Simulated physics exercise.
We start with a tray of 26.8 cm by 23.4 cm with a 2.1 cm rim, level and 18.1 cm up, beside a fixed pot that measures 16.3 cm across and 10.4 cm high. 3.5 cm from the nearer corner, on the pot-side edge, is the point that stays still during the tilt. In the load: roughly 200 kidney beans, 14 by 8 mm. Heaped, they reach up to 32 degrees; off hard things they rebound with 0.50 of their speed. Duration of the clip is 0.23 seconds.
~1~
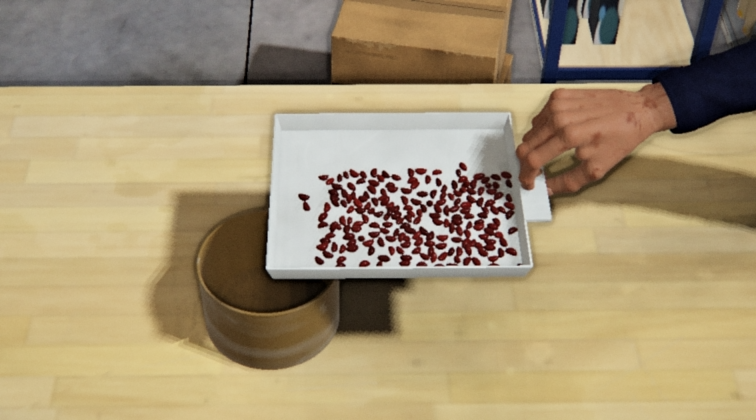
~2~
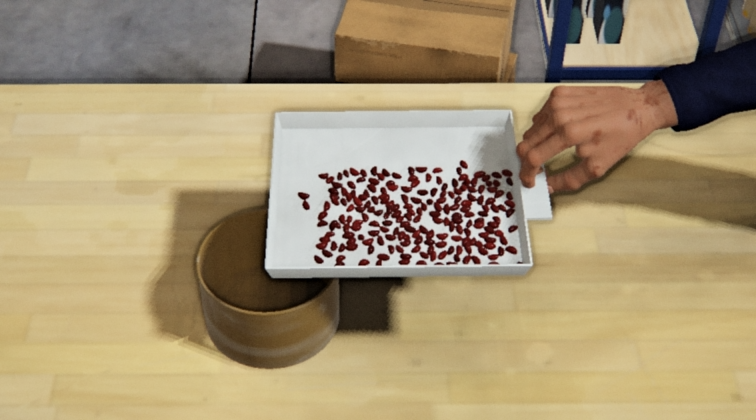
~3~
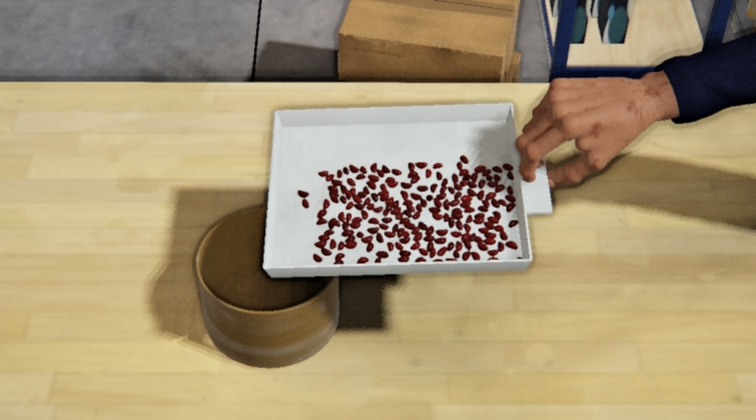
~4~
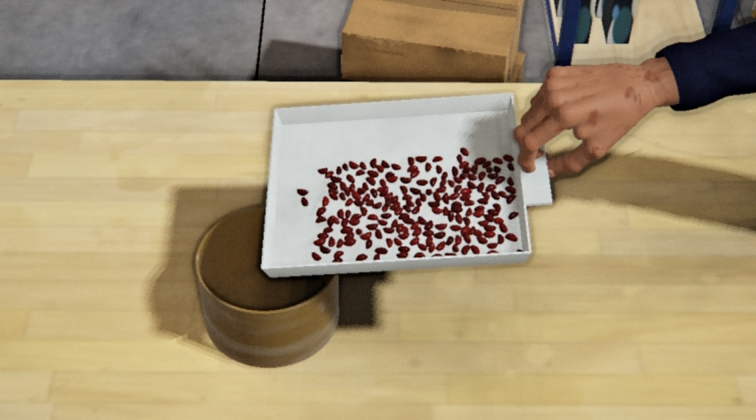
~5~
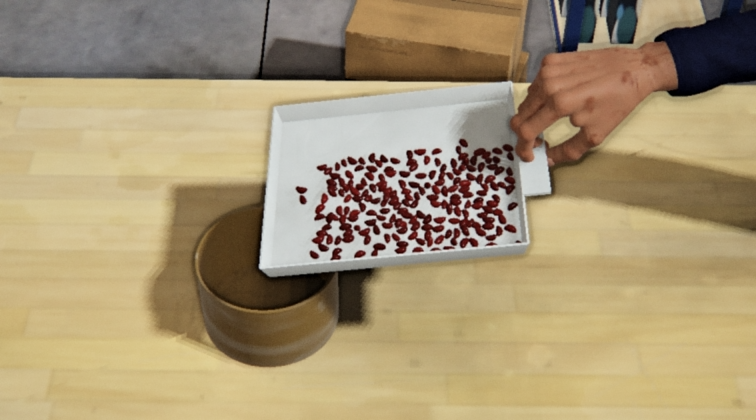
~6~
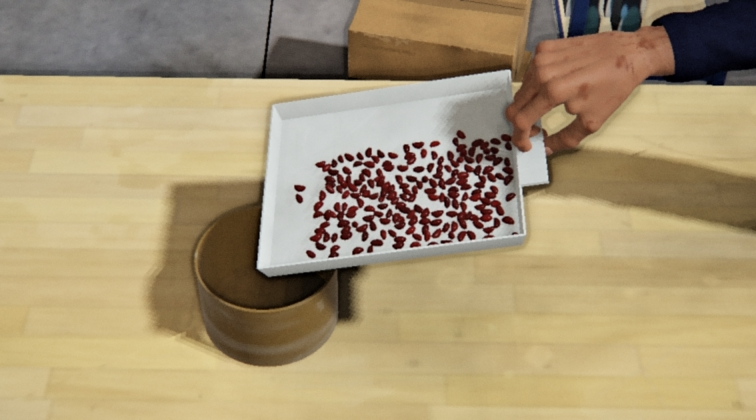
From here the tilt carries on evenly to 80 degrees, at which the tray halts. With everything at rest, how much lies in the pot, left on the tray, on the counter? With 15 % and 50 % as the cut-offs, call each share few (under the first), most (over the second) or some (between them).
My estimate: Pot: Some, tray: Some, counter: Some.
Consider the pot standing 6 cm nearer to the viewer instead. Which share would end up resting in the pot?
Share in pot: Approx. 70 %.
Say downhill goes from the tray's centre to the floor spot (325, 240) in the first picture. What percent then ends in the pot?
That would be close to 5 per cent.
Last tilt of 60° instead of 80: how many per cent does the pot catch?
About 15 in a hundred would end up in the pot.
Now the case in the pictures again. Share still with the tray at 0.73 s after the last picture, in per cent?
Roughly 75 percent of the load, I'd say.
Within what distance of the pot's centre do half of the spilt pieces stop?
About 20 cm from the centre.
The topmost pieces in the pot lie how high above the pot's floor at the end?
My guess is around 1.0 centimetres.
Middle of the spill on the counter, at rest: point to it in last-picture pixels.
(165, 394).
Then, 0.44 s after the last picture, tilt 45 degrees; the tray holds 100 %, the pot 0 %.
Then, 0.73 s after the last picture, tilt 66 degrees; the tray holds 75 %, the pot 5 %.
Then, 1.13 s after the last picture, tilt 80 degrees; the tray holds 40 %, the pot 20 %.
In the end, pot 35 %, tray 25 %, counter 40 %.
